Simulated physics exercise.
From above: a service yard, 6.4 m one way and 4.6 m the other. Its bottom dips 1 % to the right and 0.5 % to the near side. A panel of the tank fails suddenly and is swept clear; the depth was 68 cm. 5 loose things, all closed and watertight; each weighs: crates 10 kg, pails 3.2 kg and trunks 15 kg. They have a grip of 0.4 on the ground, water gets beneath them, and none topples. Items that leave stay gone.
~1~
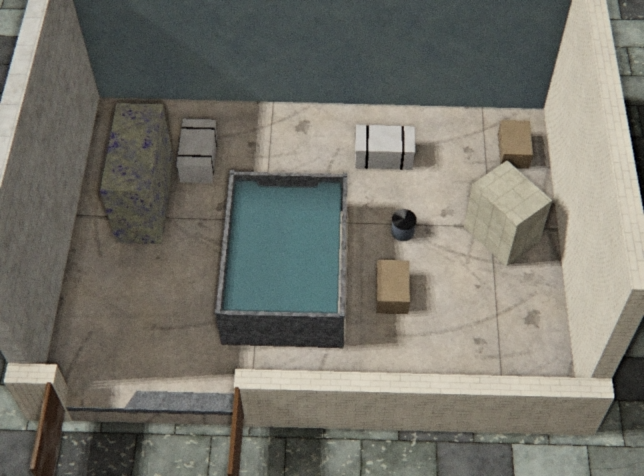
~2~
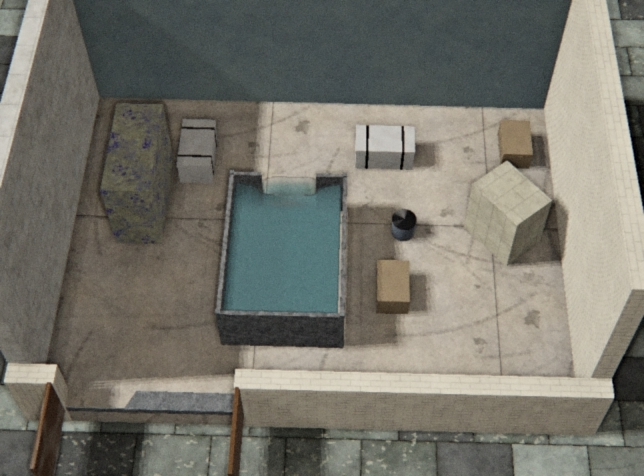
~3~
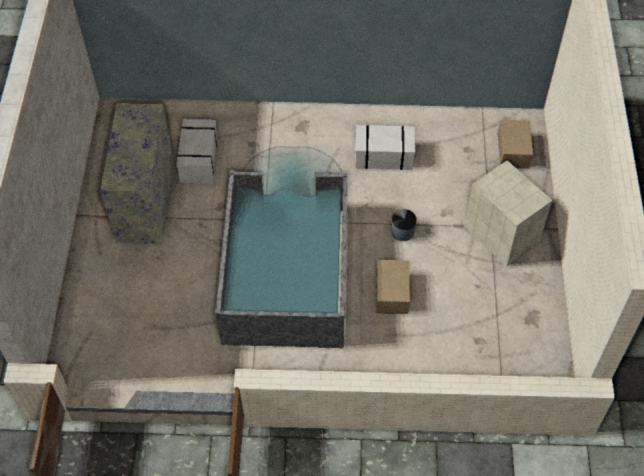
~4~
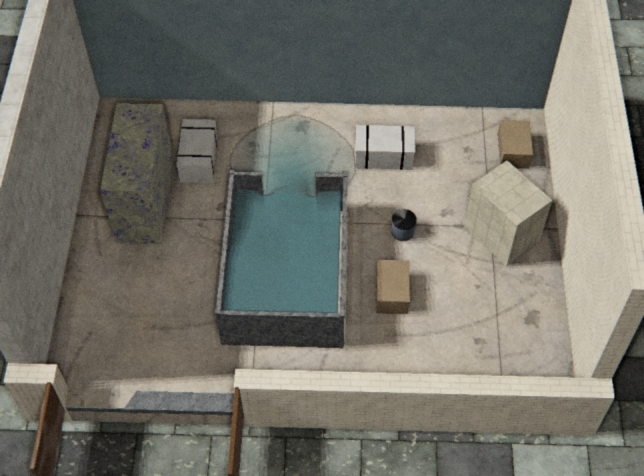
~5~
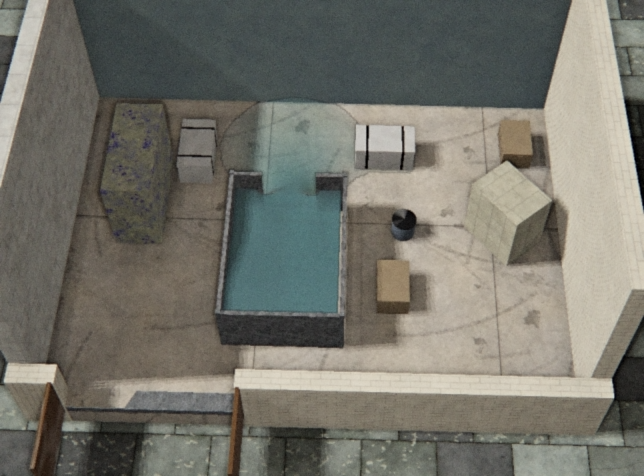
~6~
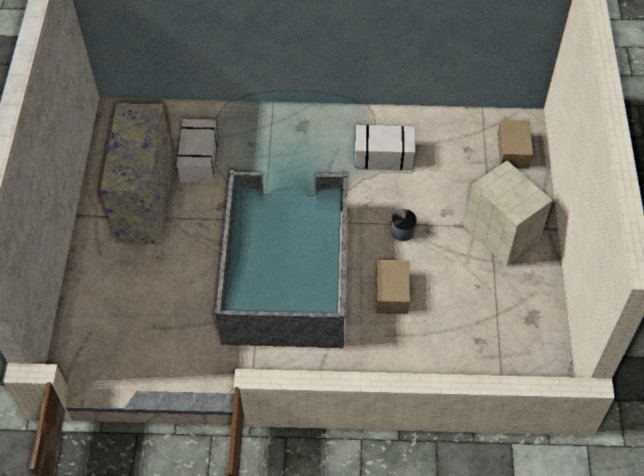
Water pours through a gap in the tank's far wall and spreads across the yard floor.
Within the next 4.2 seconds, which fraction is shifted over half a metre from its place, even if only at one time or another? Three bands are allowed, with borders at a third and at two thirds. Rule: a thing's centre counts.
The share is in the middle band.
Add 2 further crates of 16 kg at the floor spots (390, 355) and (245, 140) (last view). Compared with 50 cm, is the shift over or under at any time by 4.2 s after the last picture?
Within it, beyond it.
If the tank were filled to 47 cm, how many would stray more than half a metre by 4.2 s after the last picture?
2.
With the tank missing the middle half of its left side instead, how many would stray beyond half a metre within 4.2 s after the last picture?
You'd get 1 in that case.
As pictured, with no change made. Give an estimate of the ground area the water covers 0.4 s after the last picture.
About 7.0 m2.
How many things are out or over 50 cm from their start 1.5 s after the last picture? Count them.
At that moment it comes to 1.
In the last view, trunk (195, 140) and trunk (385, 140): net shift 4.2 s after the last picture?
First: 20 cm. Second: 200 cm.
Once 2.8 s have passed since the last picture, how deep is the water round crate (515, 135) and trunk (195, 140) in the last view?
12 and 6 cm.
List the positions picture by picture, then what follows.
A trunk at (385, 138), on the bottom; a crate at (393, 280) rests on the ground; 2.7 m2 under water; 0 of 5 have shifted, in the first frame.
A trunk at (385, 138) rests on the ground; a crate at (393, 280), on the bottom; 3.1 m2 under water; 0 of 5 have shifted, in the second frame.
A trunk at (385, 138), on the bottom; a crate at (393, 280), on the bottom; 3.8 m2 under water; 0 of 5 have shifted, in the third frame.
A trunk at (385, 138) rests on the ground; a crate at (393, 280) rests on the ground; water covers 4.7 m2; 0 of 5 have shifted, in the fourth frame.
A trunk at (385, 138) rests on the ground; a crate at (393, 280), on the bottom; 5.6 m2 under water; 0 of 5 have shifted, in the fifth frame.
A trunk at (385, 138), on the bottom; a crate at (393, 280) rests on the ground; 6.2 m2 under water; 0 of 5 have shifted, in the sixth frame.
Then, 0.4 s after the last picture 0 of 5 are over 50 cm from their spots; 0 afloat.
Then, 1.5 s after the last picture 1 of 5 are over 50 cm from their spots; 0 afloat.
Then, 2.8 s after the last picture 2 of 5 are over 50 cm from their spots; 2 afloat.
Then, 4.2 s after the last picture 2 of 5 are over 50 cm from their spots, and 2 have been at some point; 2 afloat.
